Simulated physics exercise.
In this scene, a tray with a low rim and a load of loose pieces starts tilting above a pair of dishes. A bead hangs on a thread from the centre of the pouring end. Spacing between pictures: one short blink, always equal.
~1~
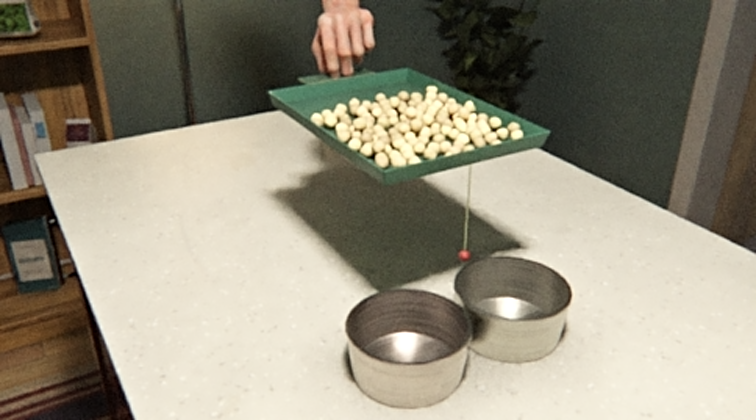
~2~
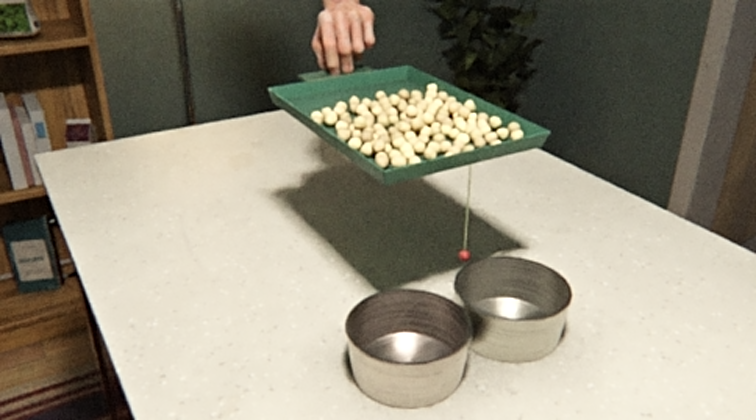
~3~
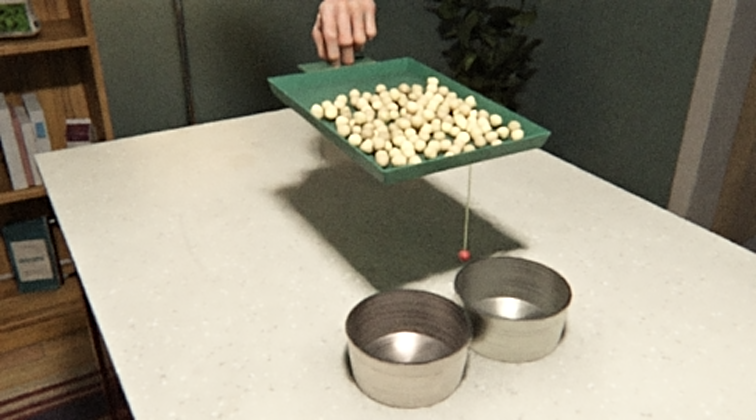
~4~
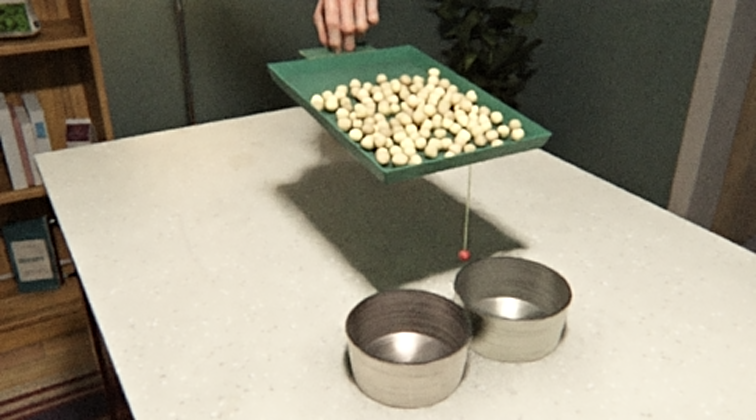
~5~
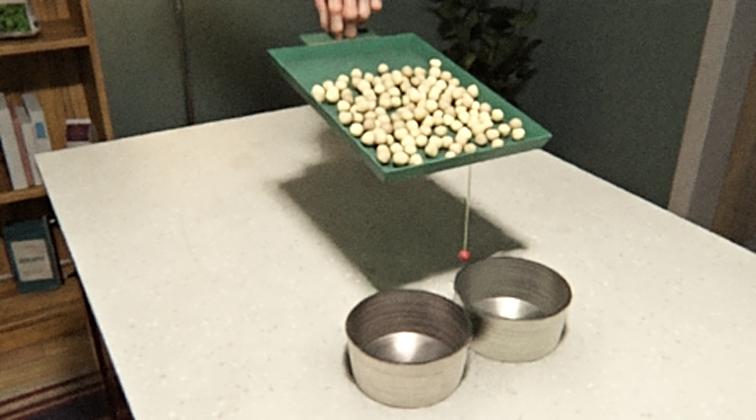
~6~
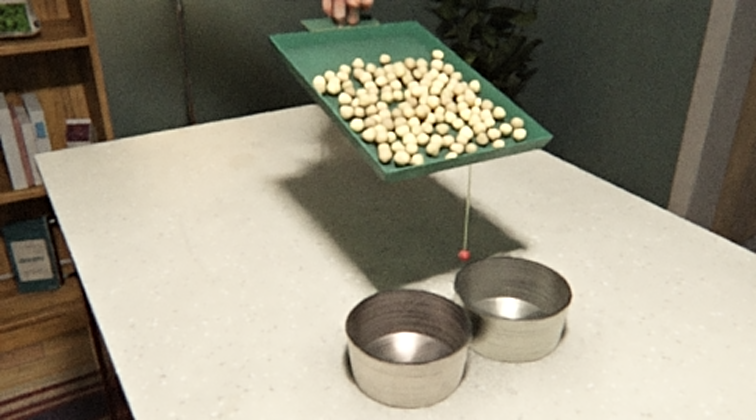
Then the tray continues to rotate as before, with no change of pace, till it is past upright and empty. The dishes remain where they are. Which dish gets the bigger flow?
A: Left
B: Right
Right.
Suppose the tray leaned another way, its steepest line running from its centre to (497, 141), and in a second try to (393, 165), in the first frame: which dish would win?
For the first heading it's the dish at right, and for the second it's the dish at left.
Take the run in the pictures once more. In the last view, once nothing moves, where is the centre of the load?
Near pixel (529, 327).
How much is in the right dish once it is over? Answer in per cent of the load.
Result: Close to 50 in a hundred.
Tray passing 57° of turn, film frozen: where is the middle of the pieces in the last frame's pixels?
The middle of the pieces sits at roughly (462, 103).
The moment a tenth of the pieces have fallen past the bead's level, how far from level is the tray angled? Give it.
Roughly 95 degrees from level.
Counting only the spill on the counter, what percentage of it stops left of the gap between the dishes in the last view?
Estimate: About 0 per cent.
Just after the last frame, tray tipped steeply; almost all on the tray; just a few in the left dish; just a few in the air.
A moment on, tray tipped right over; the larger part on the tray; just a few in the left dish; just a few in the right dish; just a few outside both; roughly a quarter in the air.
Further on, tray tipped past a quarter turn; about a tenth in the left dish; roughly half in the right dish; roughly a third outside both.
When it is over, tray tipped past a quarter turn; about a tenth in the left dish; roughly half in the right dish; roughly a third outside both.
